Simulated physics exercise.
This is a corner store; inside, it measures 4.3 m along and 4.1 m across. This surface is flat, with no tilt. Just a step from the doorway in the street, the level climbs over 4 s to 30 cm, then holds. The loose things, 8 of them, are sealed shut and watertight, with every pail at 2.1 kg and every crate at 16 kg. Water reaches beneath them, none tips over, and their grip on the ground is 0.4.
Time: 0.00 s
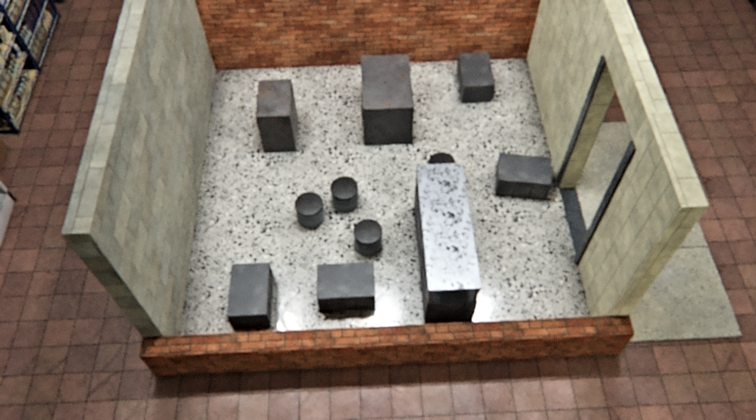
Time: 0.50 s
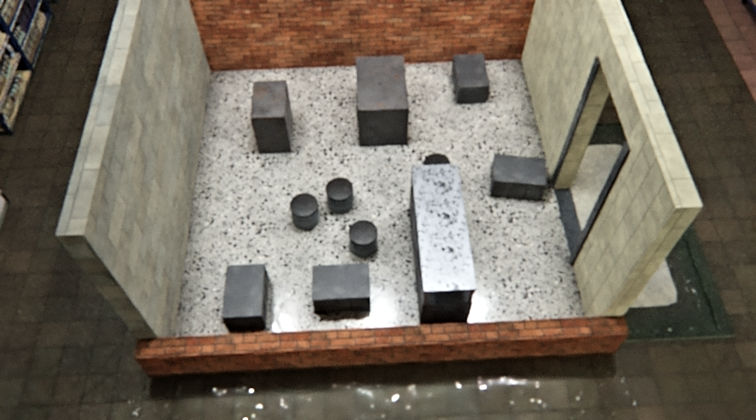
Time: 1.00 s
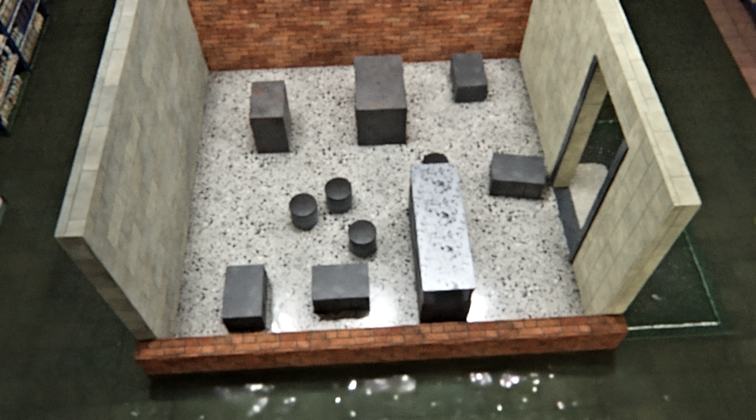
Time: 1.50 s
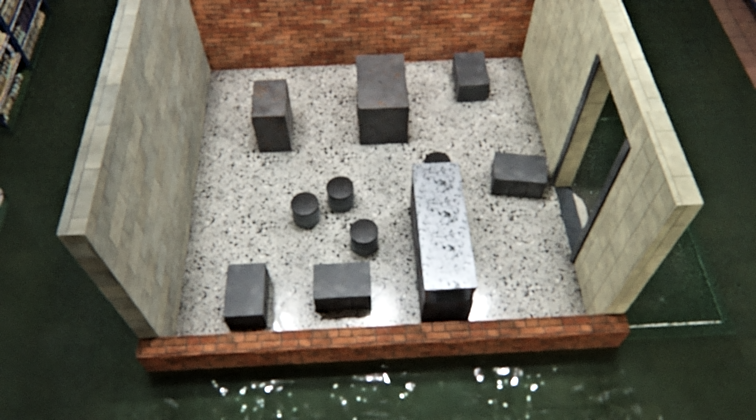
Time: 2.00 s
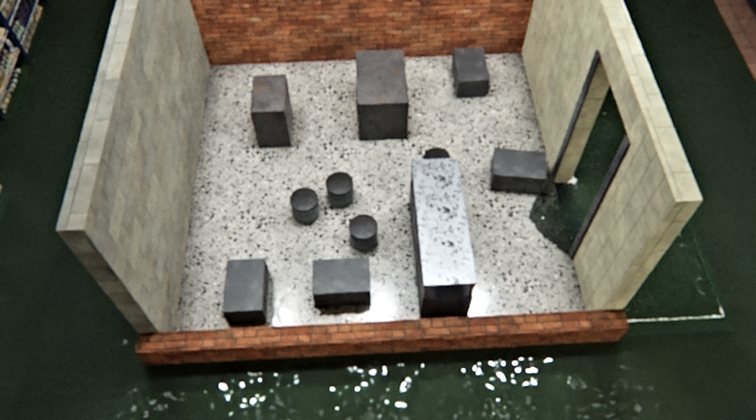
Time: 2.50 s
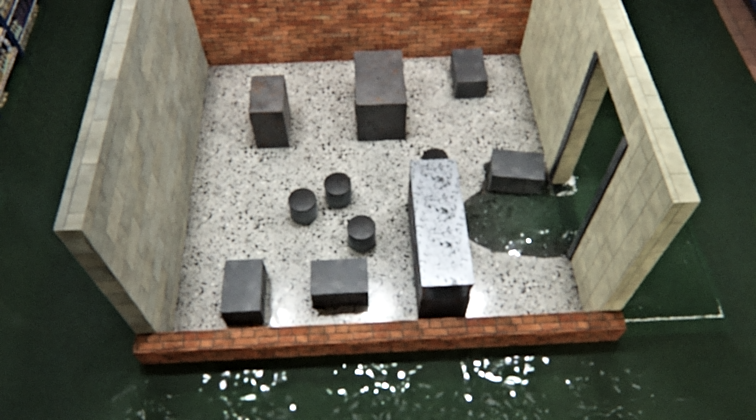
In a corner store seen from above, dark blocks and round stools stand on a speckled floor while the tiled ground outside is dry. Dark green water spreads around the walls, covering the tiles, then enters through the doorway on the right and pools toward the long counter, as the objects stay still.
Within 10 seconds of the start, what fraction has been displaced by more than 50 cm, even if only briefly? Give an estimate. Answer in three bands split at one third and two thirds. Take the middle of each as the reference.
One third to two thirds.
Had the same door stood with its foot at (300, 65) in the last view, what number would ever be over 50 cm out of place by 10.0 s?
4.
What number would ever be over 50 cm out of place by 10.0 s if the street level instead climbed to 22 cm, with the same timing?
The count would be 2.
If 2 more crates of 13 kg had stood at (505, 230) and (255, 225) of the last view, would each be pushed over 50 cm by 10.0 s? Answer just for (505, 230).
For that one: Greater.
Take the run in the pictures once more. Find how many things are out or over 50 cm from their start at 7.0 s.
Tally: 2.
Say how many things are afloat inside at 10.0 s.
Count: 6.
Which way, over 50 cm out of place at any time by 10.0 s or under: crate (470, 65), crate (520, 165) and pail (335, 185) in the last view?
So that's beyond it for the first, beyond it for the second and inside it for the last.
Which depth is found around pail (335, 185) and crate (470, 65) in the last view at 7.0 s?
I'd put it at 2 cm and 5 cm respectively.
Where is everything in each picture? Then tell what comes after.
The first picture shows a pail at (309, 203), on the bottom; a crate at (525, 168) rests on the ground; 0.0 m2 under water; 0 of 8 have shifted.
The second picture shows a pail at (304, 204), on the bottom; a crate at (520, 169) rests on the ground; water covers 0.0 m2; 0 of 8 have shifted.
The third picture shows a pail at (303, 204), on the bottom; a crate at (519, 168), on the bottom; water covers 0.0 m2; 0 of 8 have shifted.
The fourth picture shows a pail at (305, 203), on the bottom; a crate at (521, 167) rests on the ground; water covers 0.0 m2; 0 of 8 have shifted.
The fifth picture shows a pail at (304, 199), on the bottom; a crate at (520, 163), on the bottom; water covers 0.2 m2; 0 of 8 have shifted.
The sixth picture shows a pail at (302, 199), on the bottom; a crate at (518, 164), on the bottom; water covers 0.9 m2; 0 of 8 have shifted.
After 3.5 s 0 of 8 are over 50 cm from their spots; 0 afloat.
After 4.5 s 0 of 8 are over 50 cm from their spots; 1 afloat.
After 7.0 s 2 of 8 are over 50 cm from their spots; 2 afloat.
After 10.0 s 2 of 8 are over 50 cm from their spots, and 3 have been at some point; 6 afloat.
